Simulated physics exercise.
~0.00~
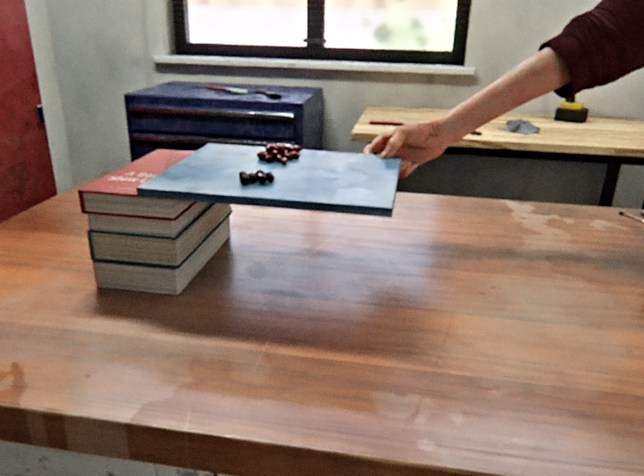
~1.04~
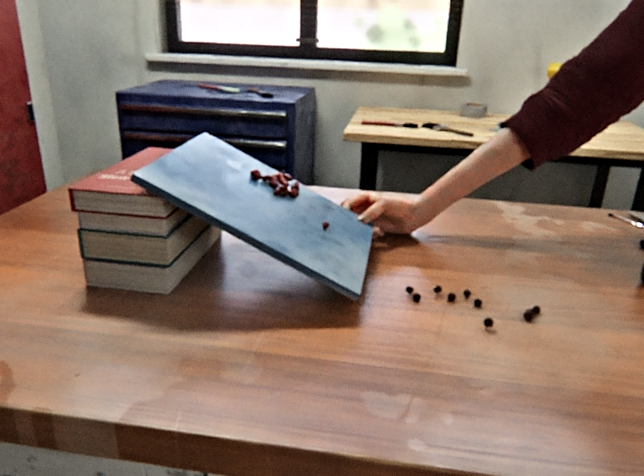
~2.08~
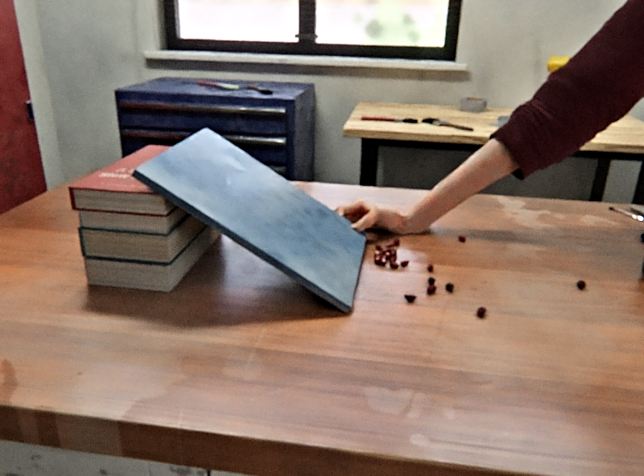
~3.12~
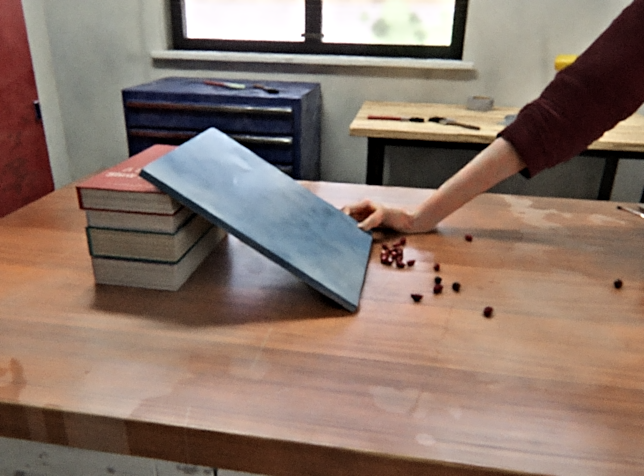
Blue board propped on stacked books being lowered by a hand, dark beads rolling off rightward first, reddish ones following and settling nearer its foot.
